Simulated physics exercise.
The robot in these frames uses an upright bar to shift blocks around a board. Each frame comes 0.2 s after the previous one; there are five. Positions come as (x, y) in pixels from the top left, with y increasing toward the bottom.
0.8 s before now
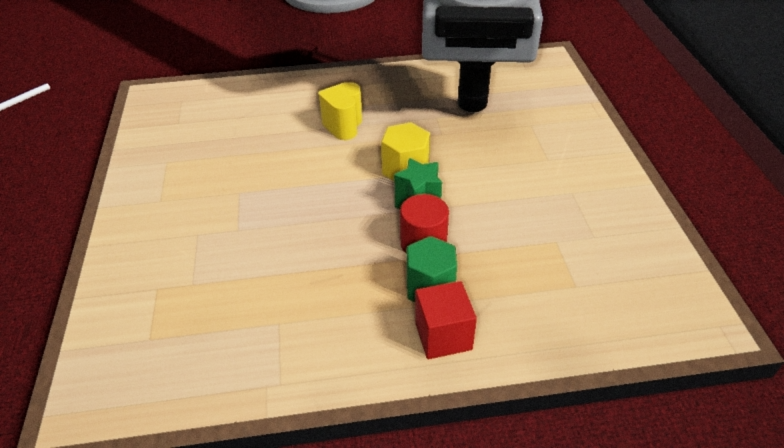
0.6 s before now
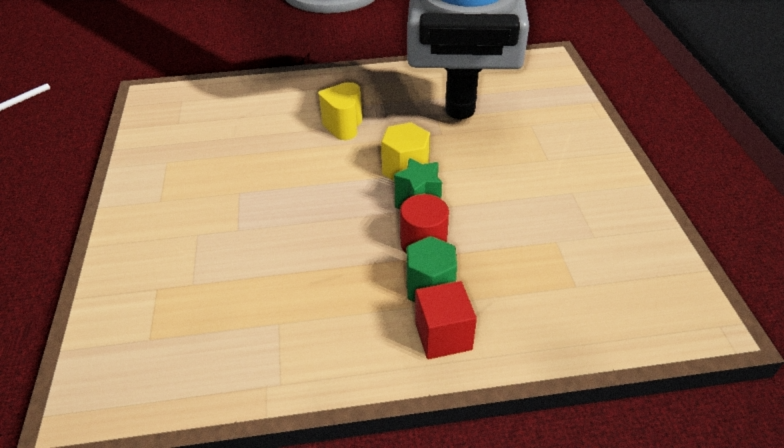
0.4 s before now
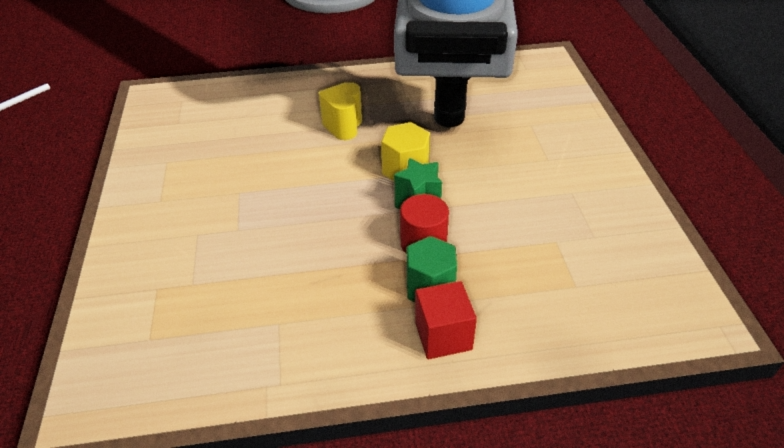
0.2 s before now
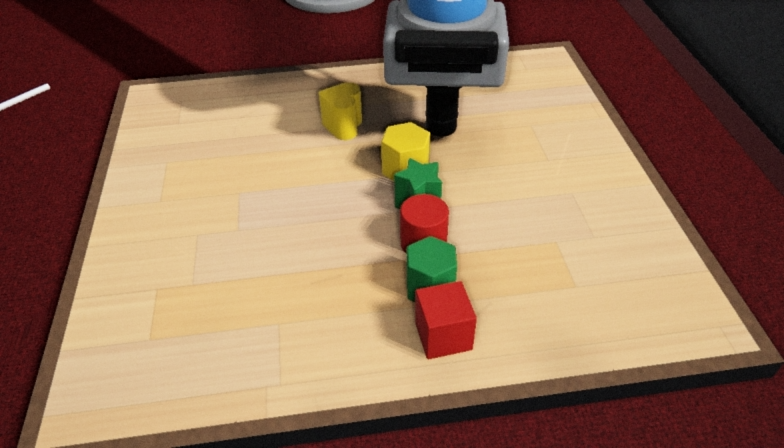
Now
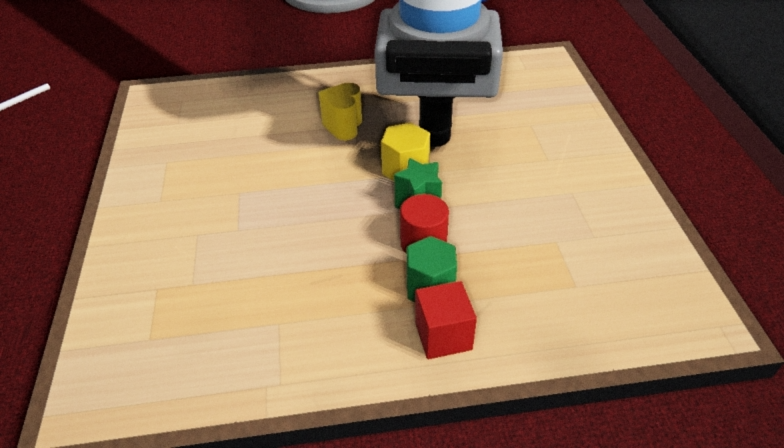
On a wooden board, a robot's dark bar moves slightly down and left near still blocks.
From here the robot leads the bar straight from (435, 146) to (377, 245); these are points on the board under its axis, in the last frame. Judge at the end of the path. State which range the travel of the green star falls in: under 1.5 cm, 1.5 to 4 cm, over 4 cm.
The answer is over 4 cm.
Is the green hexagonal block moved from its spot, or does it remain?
Once the path ends, it is somewhere new.
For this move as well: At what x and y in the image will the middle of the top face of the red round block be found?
The centre of its top will be at (448, 232).
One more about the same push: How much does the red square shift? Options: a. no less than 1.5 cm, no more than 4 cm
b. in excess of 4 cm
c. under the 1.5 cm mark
I'll go with c - under the 1.5 cm mark.
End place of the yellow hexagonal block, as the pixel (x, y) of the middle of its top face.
Around pixel (358, 166).
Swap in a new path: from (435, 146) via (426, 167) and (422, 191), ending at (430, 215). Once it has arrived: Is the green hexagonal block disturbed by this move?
By the end it has moved.
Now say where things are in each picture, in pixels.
The first frame shows lower end of the bar at (472, 105), tops of blocks, yellow hexagonal block at (406, 136), green star at (420, 172), red round block at (425, 209), green hexagonal block at (432, 255), red square at (446, 303).
The second frame shows bar at (460, 112), blocks as before.
The third frame shows bar at (449, 119), blocks as before.
The fourth frame shows bar at (441, 128), blocks as before.
The fifth frame shows bar at (435, 138), yellow hexagonal block at (406, 136), green star at (420, 172), red round block at (425, 209), green hexagonal block at (432, 255), red square at (446, 303).
What follows on the original path. One third of the way, bar at (417, 168); yellow hexagonal block at (380, 155), turned 30° clockwise; green star at (416, 177), turned 35° anticlockwise.
Two thirds of the way, bar at (397, 201); yellow hexagonal block at (358, 166), turned 65° clockwise; green star at (422, 192), turned 60° anticlockwise; red round block at (430, 221); green hexagonal block at (432, 260).
At the end, bar at (376, 237); yellow hexagonal block at (358, 166), turned 65° clockwise; green star at (413, 209), turned 105° anticlockwise; red round block at (448, 232); green hexagonal block at (447, 270), turned 30° clockwise; red square at (448, 310), turned 10° clockwise.
